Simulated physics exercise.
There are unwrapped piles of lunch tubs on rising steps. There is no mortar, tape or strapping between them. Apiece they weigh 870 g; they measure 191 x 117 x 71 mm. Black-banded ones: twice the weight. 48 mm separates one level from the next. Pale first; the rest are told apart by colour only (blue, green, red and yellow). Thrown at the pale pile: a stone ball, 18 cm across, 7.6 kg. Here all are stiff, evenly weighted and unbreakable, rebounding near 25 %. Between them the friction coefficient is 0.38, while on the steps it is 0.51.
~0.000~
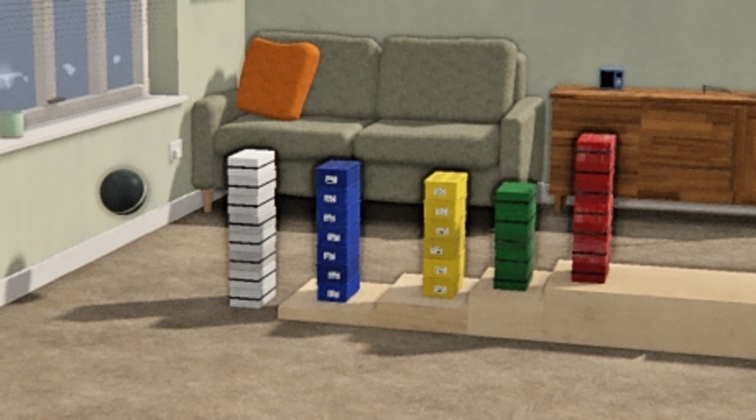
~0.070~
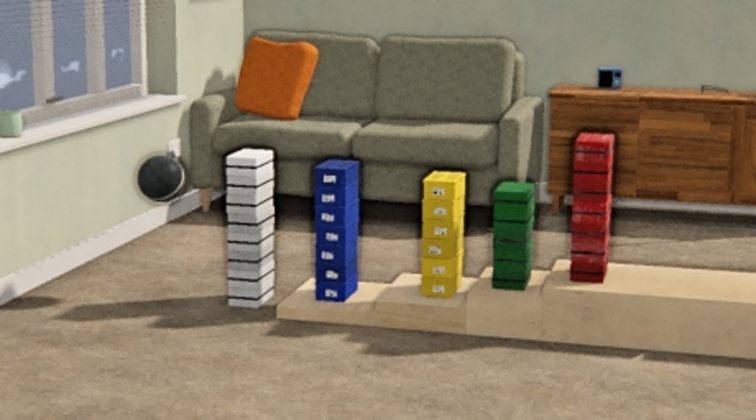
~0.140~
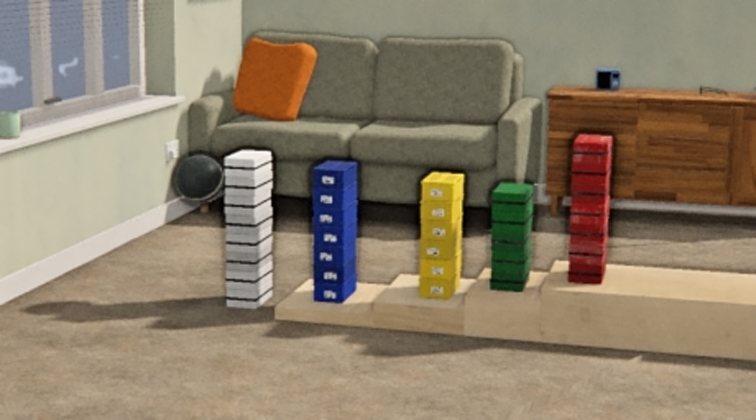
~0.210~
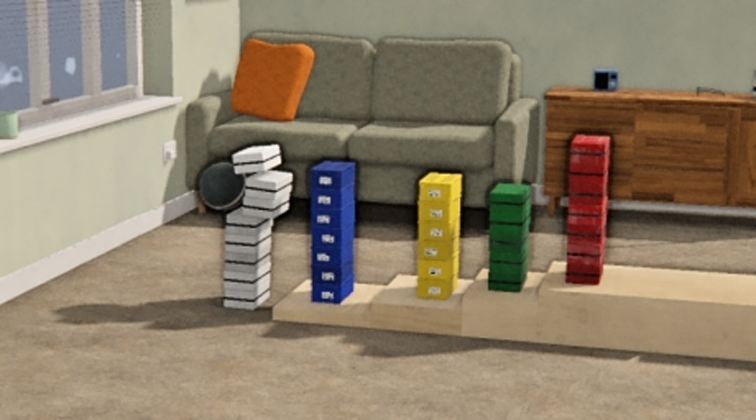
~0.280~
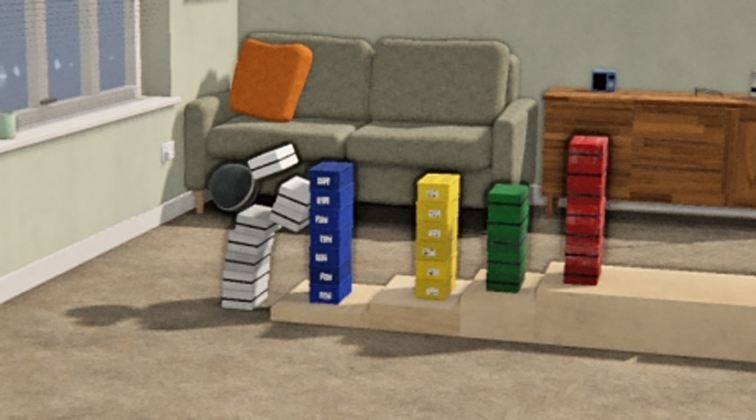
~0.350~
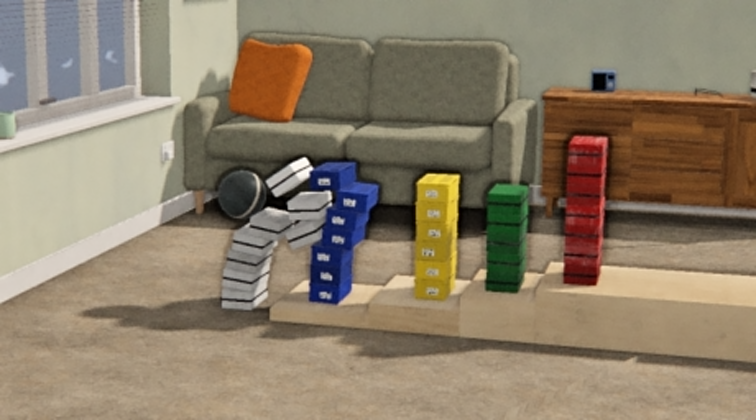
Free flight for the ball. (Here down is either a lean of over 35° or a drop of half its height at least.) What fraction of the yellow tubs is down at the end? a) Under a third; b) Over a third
Answer: A.
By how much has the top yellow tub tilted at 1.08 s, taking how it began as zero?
My estimate is close to 5°.
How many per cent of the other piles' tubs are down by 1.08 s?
25 per cent.
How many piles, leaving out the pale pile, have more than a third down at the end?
The answer is 1.
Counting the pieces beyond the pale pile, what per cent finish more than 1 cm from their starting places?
50 per cent.
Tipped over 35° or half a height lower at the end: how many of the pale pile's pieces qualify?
That makes 4 in all.
After 0.41 s, 3 of the pale pile down; none of the 6 yellow tubs down (0 of 25 in all colours); top yellow tub unmoved; top blue tub leaning 21°, 26 mm lower.
After 0.52 s, 4 of the pale pile down; none of the 6 yellow tubs down (4 of 25 in all colours); top yellow tub unmoved; top blue tub leaning 70°, 15 cm lower.
After 0.66 s, 4 of the pale pile down; none of the 6 yellow tubs down (6 of 25 in all colours); top yellow tub shifted 34 mm; top blue tub on its side.
After 1.08 s, 4 of the pale pile down; none of the 6 yellow tubs down (6 of 25 in all colours); top yellow tub leaning 3°; top blue tub on its side.
At rest (2.0 s), 4 of the pale pile down; none of the 6 yellow tubs down (6 of 25 in all colours); top yellow tub shifted 25 mm; top blue tub on its side. That is 0 per cent. As the last picture would show them, middles, top yellow tub near (445, 189), top blue tub near (362, 246).
